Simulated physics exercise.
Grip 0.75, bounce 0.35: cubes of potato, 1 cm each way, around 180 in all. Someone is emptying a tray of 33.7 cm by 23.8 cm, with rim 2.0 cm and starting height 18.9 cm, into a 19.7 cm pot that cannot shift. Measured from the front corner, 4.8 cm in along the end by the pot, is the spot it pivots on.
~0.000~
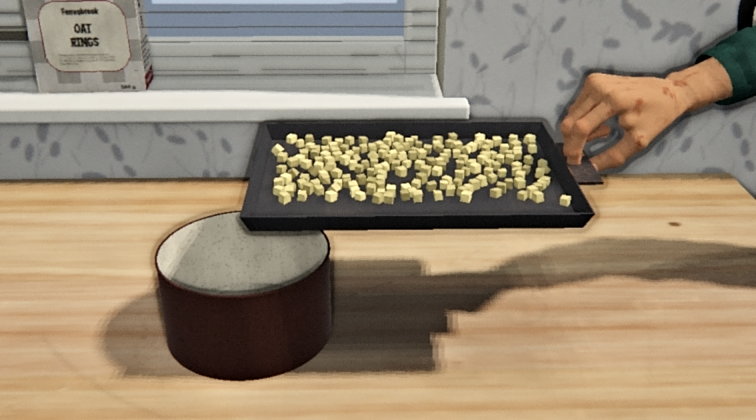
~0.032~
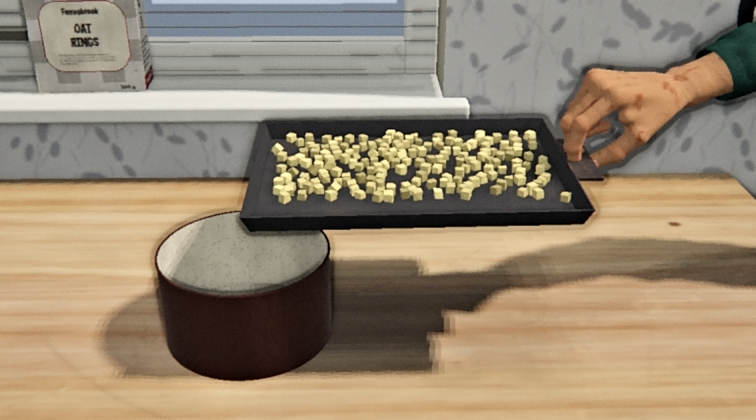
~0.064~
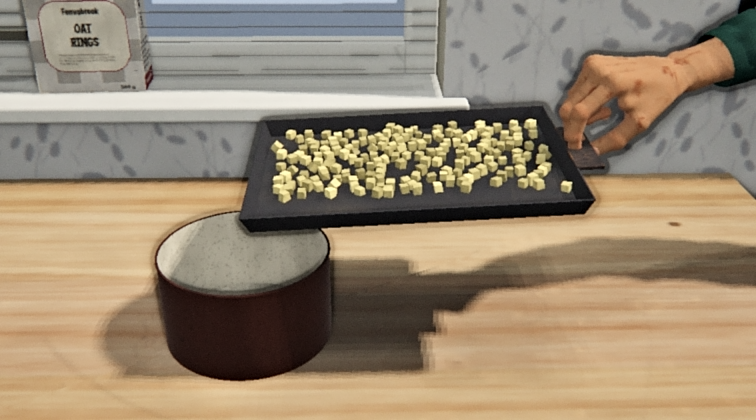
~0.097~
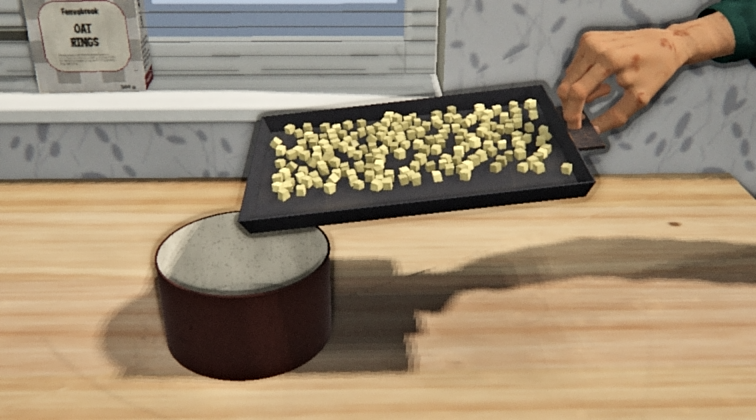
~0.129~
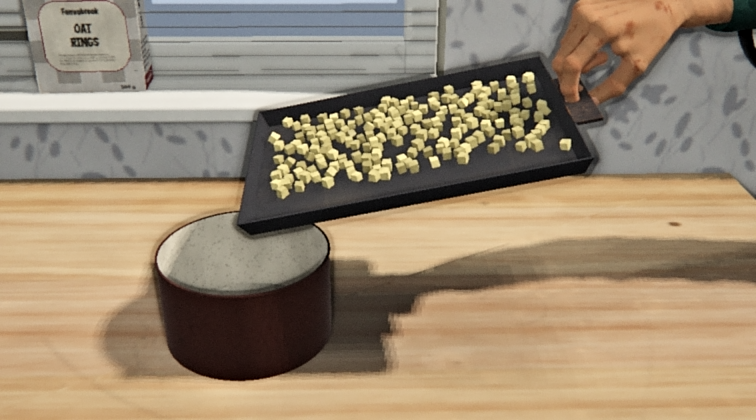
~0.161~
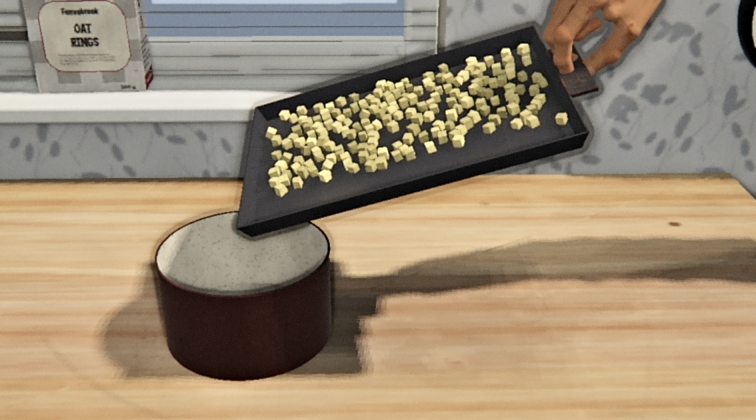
Black tray of small pale cubes tilting gradually as a hand raises its right end, left corner staying above a dark red pot.
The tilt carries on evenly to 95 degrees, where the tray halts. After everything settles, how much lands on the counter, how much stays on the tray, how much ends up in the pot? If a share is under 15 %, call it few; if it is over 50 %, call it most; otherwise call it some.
I would say counter: Most, tray: Few, pot: Some.
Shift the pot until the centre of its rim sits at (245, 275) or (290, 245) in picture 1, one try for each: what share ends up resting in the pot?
Around 45 per cent, then around 0 per cent.
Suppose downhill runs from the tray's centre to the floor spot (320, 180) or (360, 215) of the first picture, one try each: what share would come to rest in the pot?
That would be close to 50 per cent, then close to 5 per cent.
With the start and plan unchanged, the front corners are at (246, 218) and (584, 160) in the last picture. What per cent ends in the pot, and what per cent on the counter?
You'd end with pot at 35 and counter at 65.
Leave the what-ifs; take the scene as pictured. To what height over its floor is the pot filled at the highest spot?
Measured height: Approx. 1.5 cm.
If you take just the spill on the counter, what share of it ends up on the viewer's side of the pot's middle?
About 100 per cent.
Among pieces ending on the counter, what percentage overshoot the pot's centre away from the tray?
That works out to about 100 percent.
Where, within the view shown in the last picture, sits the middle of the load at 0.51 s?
Near pixel (238, 126).
Then, at 0.37 s, tilt 58 degrees; the tray holds 100 %, the pot 0 %.
After 0.51 s, tilt 84 degrees; the tray holds 100 %, the pot 0 %.
After 0.78 s, tilt 95 degrees; the tray holds 0 %, the pot 25 %.
In the end, at 2.0 s, counter 75 %, tray 0 %, pot 25 %.
